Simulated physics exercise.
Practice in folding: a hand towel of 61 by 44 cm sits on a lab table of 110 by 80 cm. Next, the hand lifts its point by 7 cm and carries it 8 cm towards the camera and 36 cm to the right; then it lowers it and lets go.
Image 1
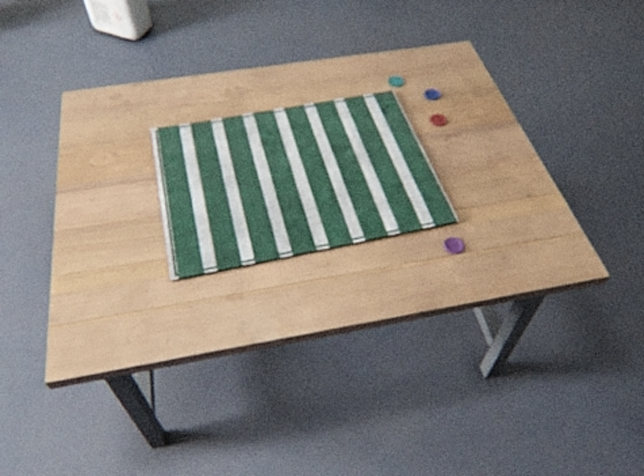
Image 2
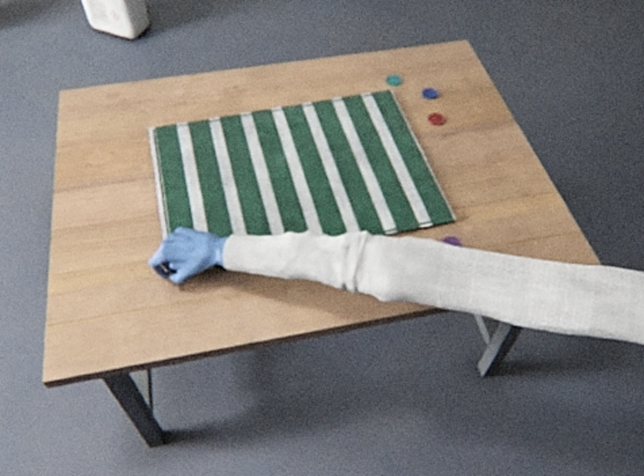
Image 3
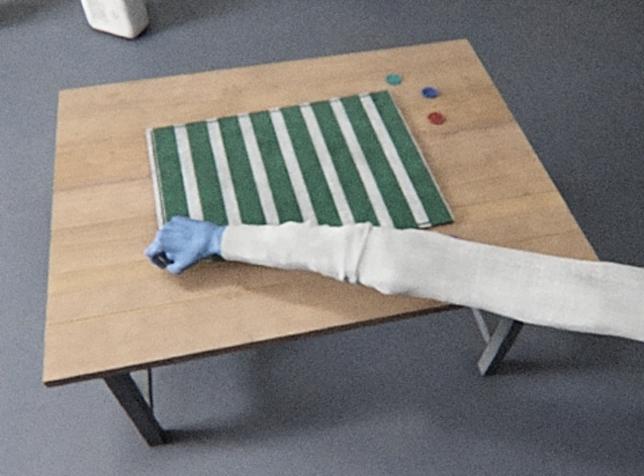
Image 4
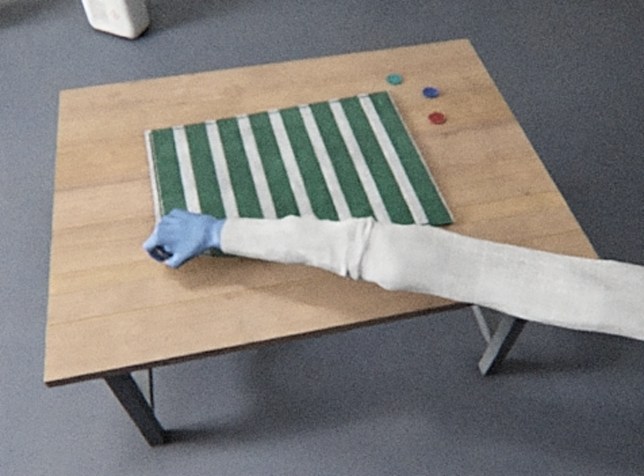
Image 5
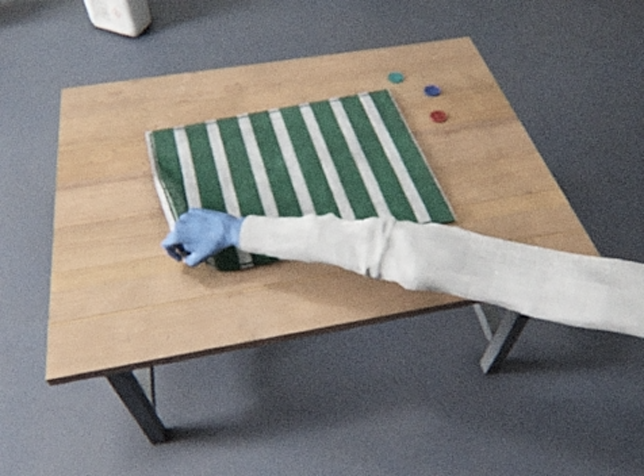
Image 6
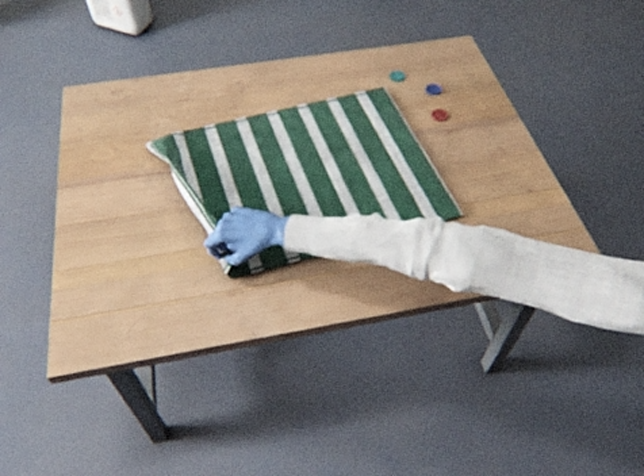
Green and white striped cloth on a wooden table, a blue-gloved hand gripping its near-left corner, lifting slightly and drawing it rightward.
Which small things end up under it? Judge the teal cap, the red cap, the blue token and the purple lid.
In order: The teal cap stays uncovered; the red cap remains in the open; the blue token remains in the open; the purple lid stays uncovered.
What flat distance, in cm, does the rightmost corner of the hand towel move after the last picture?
Horizontal travel: Approx. 12 cm.
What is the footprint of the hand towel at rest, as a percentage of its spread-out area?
Some 80 per cent.
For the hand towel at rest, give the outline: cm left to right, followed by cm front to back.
68 x 62 cm.
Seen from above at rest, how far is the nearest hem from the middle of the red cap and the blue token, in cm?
Roughly 8 cm, then 15 cm.
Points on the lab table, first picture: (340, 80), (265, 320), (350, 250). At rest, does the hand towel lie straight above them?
In order: Not reached, not reached, draped over.
Next, 80 % of it is down, spanning 65 by 56 cm, above no small thing.
Then, 80 % of it is down, spanning 68 by 62 cm, above no small thing.
After that, 80 % of it is down, spanning 68 by 62 cm, above no small thing.
Later, 80 % of it is down, spanning 67 by 62 cm, above no small thing.
At the end, 80 % of it is down, spanning 67 by 62 cm, above no small thing.
